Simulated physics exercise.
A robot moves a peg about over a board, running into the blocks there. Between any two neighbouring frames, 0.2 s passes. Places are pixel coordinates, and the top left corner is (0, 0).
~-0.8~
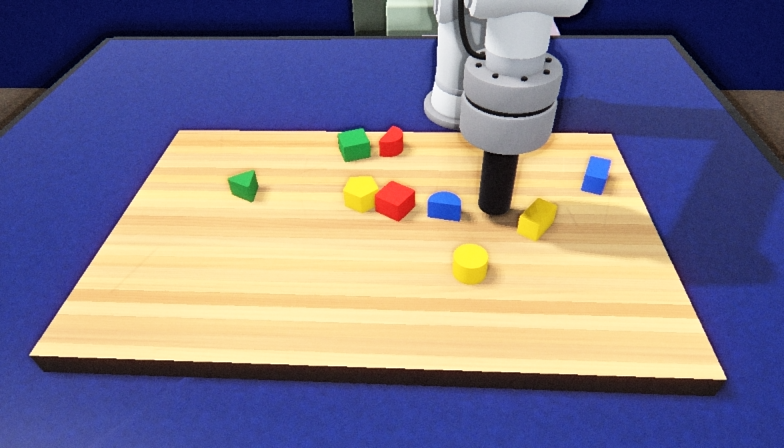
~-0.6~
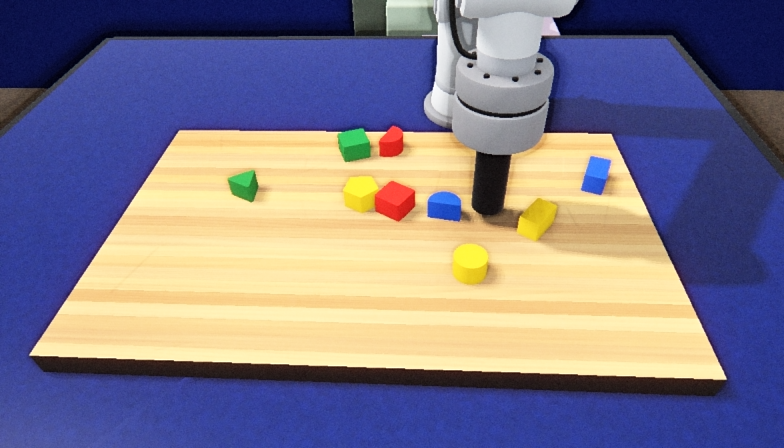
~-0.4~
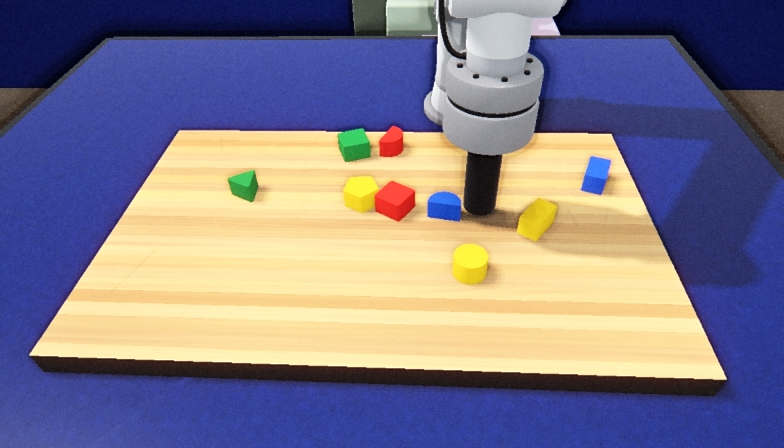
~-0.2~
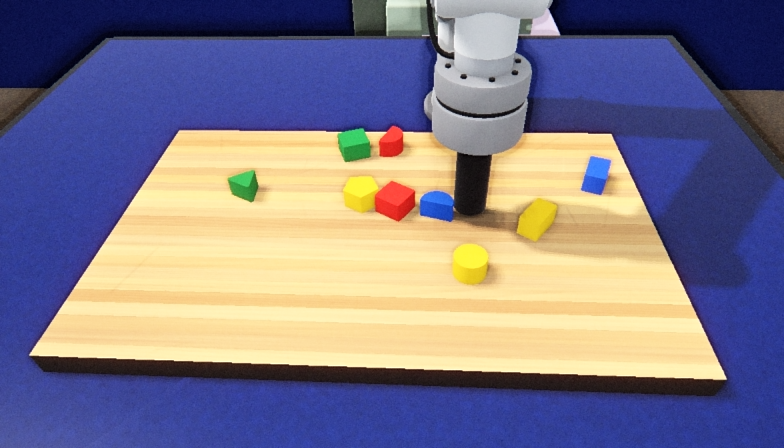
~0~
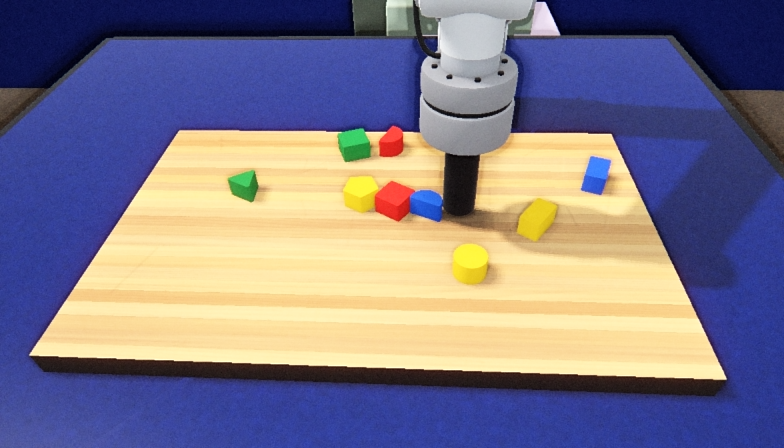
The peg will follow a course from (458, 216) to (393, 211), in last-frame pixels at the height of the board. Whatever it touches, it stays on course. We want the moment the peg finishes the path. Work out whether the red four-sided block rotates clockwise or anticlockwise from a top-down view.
Anticlockwise.
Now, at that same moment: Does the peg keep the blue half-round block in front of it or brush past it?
It stays on the peg's front.
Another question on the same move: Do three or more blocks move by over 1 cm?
In short: Yes.
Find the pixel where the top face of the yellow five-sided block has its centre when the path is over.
The point I'd pick in the picture is (320, 179).
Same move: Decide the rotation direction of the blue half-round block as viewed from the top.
The block turns clockwise.
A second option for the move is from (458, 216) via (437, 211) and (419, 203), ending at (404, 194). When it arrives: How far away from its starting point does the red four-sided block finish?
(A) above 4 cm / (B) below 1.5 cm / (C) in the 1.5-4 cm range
My answer is option A.
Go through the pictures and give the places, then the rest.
In the first picture, peg's lower end at (494, 206); yellow five-sided block at (361, 186); red four-sided block at (395, 192); blue half-round block at (445, 198); yellow rectangular block at (539, 211).
In the second picture, peg at (487, 206); blocks still.
In the third picture, peg at (479, 207); blocks still.
In the fourth picture, peg at (469, 207); blue half-round block at (438, 197).
In the fifth picture, peg at (459, 207); yellow five-sided block at (361, 186); red four-sided block at (395, 192); blue half-round block at (428, 197); yellow rectangular block at (539, 211).
The first path, step by step. Halfway along, peg at (425, 204); yellow five-sided block at (340, 183); red four-sided block at (371, 185), turned 40° anticlockwise; blue half-round block at (399, 189), turned 40° clockwise.
At the end, peg at (393, 202); yellow five-sided block at (320, 179), turned 20° clockwise; red four-sided block at (349, 182), turned 35° anticlockwise; blue half-round block at (372, 184), turned 60° clockwise; yellow rectangular block still.
